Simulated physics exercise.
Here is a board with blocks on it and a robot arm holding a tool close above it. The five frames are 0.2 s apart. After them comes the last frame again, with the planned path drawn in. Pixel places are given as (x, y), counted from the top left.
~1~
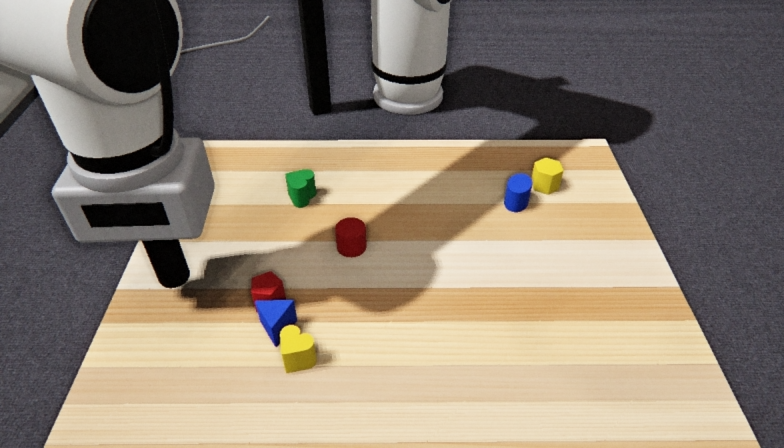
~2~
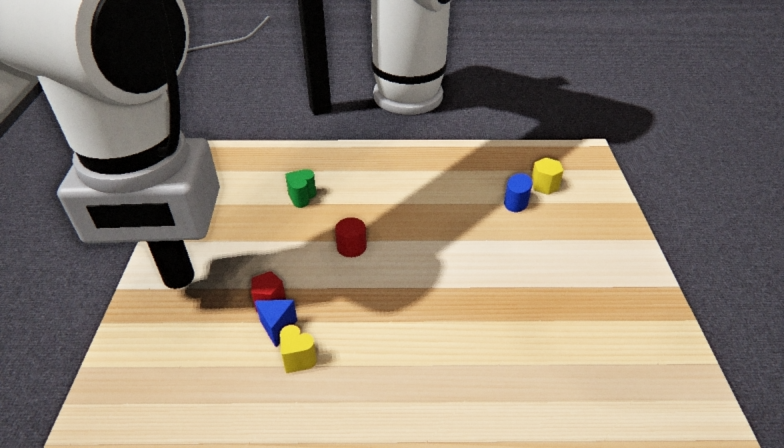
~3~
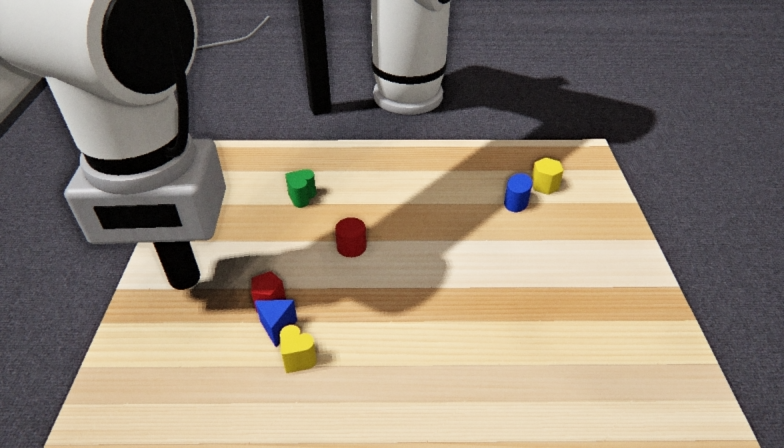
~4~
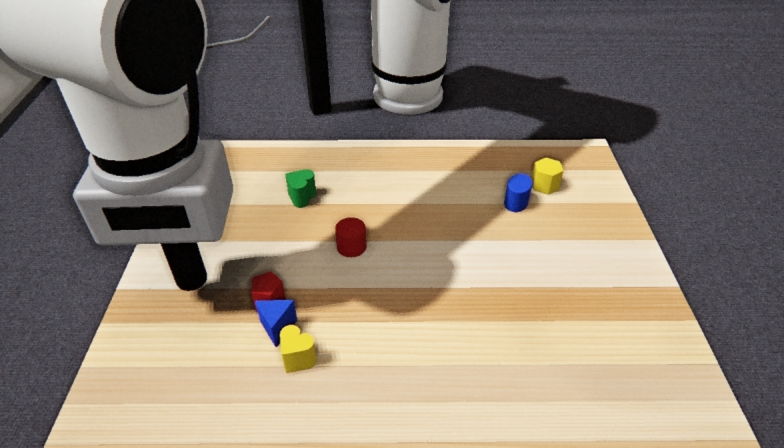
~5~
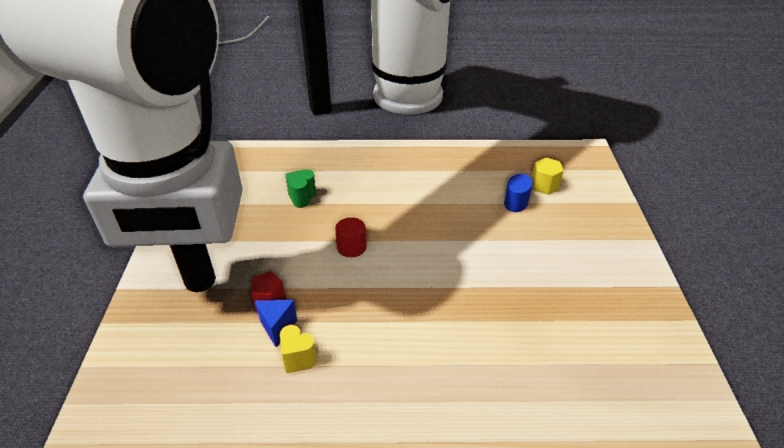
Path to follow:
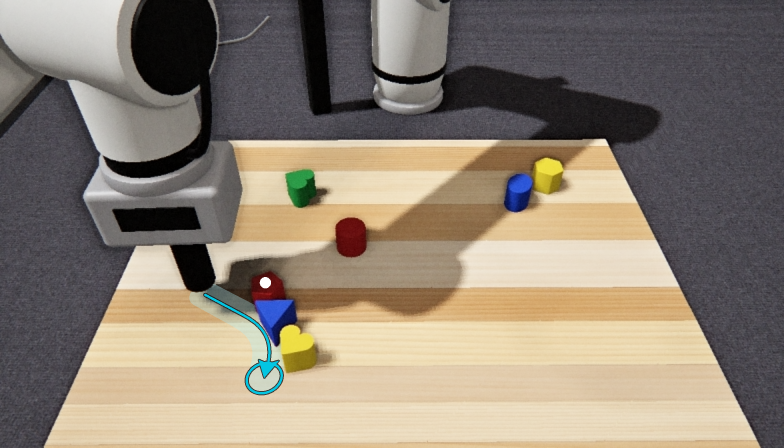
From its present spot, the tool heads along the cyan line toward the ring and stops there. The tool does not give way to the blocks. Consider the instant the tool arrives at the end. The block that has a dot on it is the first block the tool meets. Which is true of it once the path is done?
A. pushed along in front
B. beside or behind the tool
B: Beside or behind the tool.
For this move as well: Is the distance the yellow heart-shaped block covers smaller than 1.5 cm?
It seems so.
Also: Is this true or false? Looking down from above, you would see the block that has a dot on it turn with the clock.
This is false.
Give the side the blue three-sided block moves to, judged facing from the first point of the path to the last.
That's a shift to the left.
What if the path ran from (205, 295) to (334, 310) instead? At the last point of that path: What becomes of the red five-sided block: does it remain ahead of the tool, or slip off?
The red five-sided block won't leave the front of the tool.
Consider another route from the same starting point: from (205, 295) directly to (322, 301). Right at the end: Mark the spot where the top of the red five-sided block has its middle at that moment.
It ends at (338, 299).
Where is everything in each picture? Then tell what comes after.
The first picture shows tool tip at (175, 278); block tops, red five-sided block at (265, 283); blue three-sided block at (273, 309); yellow heart-shaped block at (295, 340).
The second picture shows tool at (180, 279); blocks unchanged.
The third picture shows tool at (185, 280); blocks unchanged.
The fourth picture shows tool at (193, 281); blocks unchanged.
The fifth picture shows tool at (201, 282); red five-sided block at (265, 283); blue three-sided block at (273, 309); yellow heart-shaped block at (295, 340).
Path on the board, from (205, 295) through (238, 313) and (266, 337) to (264, 378); the dot is on the red five-sided block.
The first path, step by step. One third of the way, tool at (235, 300); nothing pushed yet.
Two thirds of the way, tool at (264, 326); red five-sided block at (273, 284), turned 40° anticlockwise; blue three-sided block at (291, 312), turned 25° clockwise.
At the end, tool at (261, 366); red five-sided block at (273, 284), turned 40° anticlockwise; blue three-sided block at (293, 312), turned 20° clockwise; yellow heart-shaped block in place.
